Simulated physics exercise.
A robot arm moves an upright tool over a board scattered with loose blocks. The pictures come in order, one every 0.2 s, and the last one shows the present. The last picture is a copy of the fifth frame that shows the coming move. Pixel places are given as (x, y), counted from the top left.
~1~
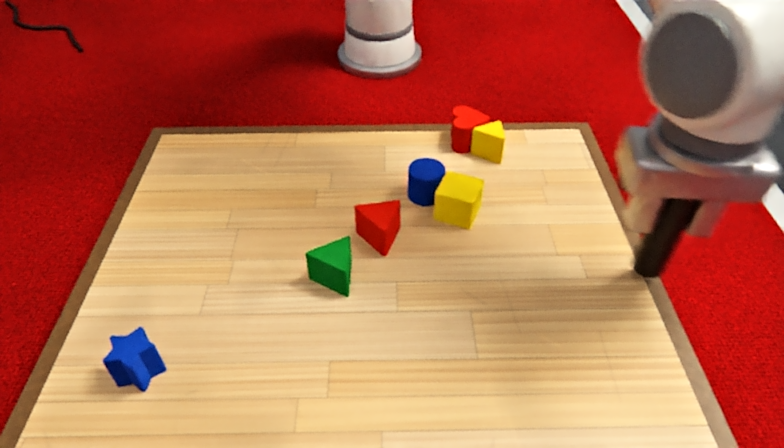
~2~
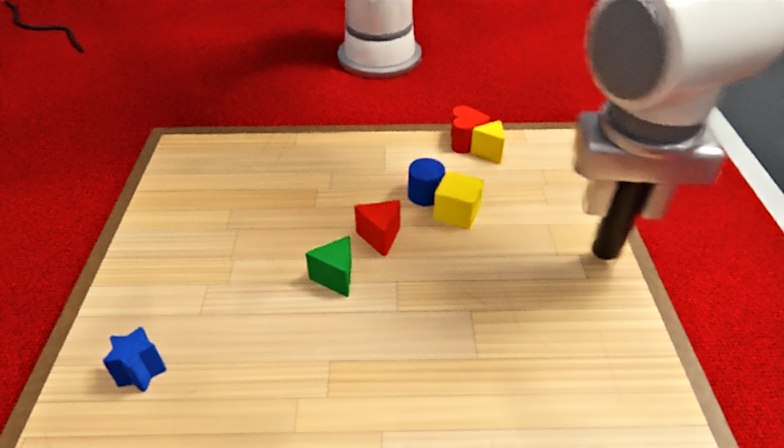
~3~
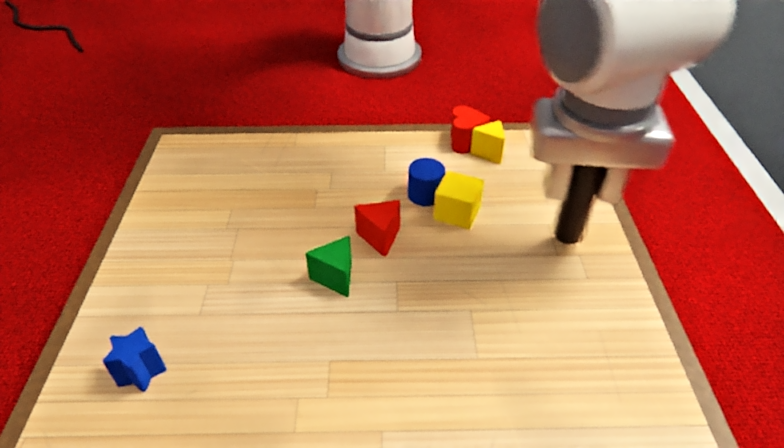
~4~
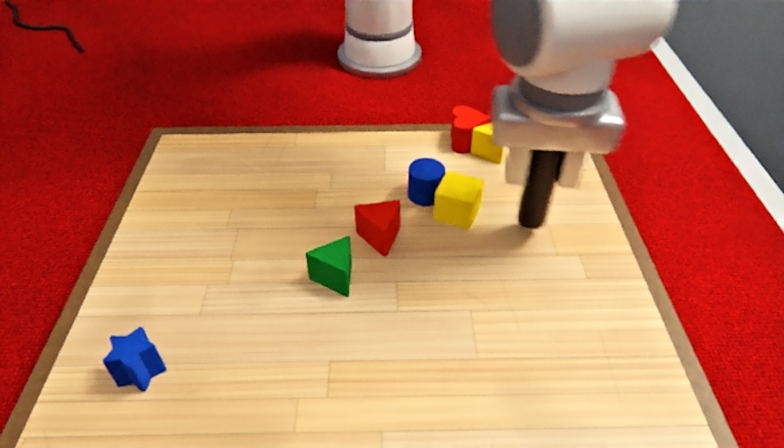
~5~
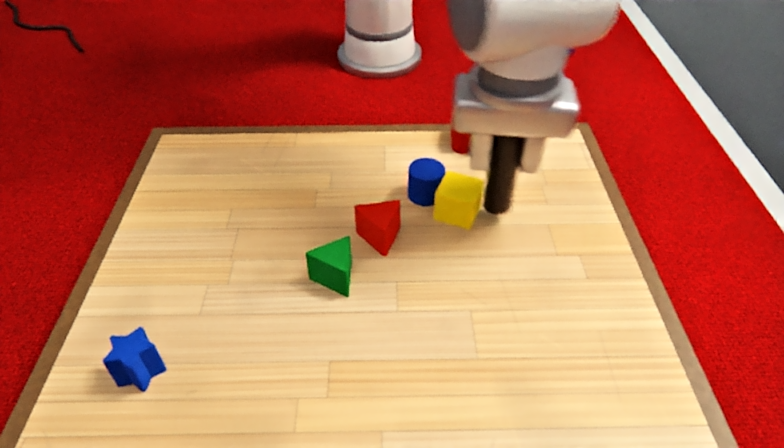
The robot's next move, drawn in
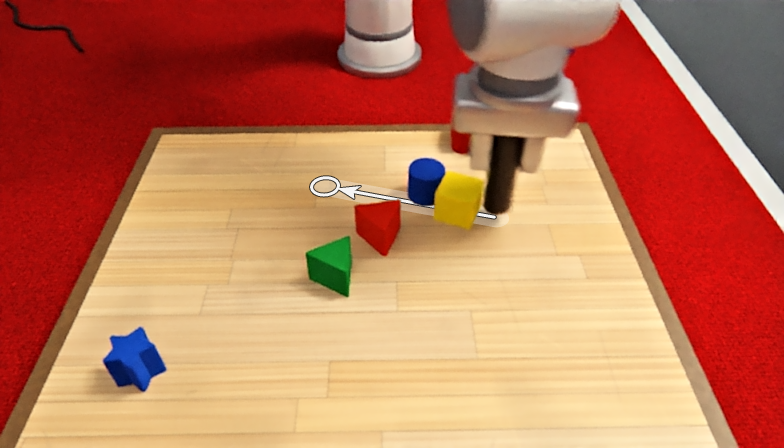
A robot arm sweeping its upright dark tool leftward and away across a wooden board to beside the yellow block, blocks staying still.
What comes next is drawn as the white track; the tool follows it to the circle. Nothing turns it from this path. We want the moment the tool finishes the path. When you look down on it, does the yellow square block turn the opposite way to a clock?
Answer: No.
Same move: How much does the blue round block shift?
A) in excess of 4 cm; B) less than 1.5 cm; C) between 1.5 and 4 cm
That would be A.
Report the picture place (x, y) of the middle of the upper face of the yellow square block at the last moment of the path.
Around pixel (297, 146).
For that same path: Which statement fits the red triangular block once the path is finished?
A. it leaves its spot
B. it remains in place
My pick is B.
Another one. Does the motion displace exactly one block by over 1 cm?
No, it doesn't check out.
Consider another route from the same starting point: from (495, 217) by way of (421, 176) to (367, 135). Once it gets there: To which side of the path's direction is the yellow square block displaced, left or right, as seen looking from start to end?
It gets pushed left.
Drawn move, from (495, 217) to (325, 186).
The first path, step by step. One third of the way, tool (436, 195); blue round block (378, 155); yellow square block (403, 174).
Two thirds of the way, tool (378, 185); blue round block (335, 138); yellow square block (346, 160), turned 25° clockwise.
At the end, tool (324, 175); red triangular block still; blue round block (309, 123); yellow square block (297, 146), turned 45° clockwise.
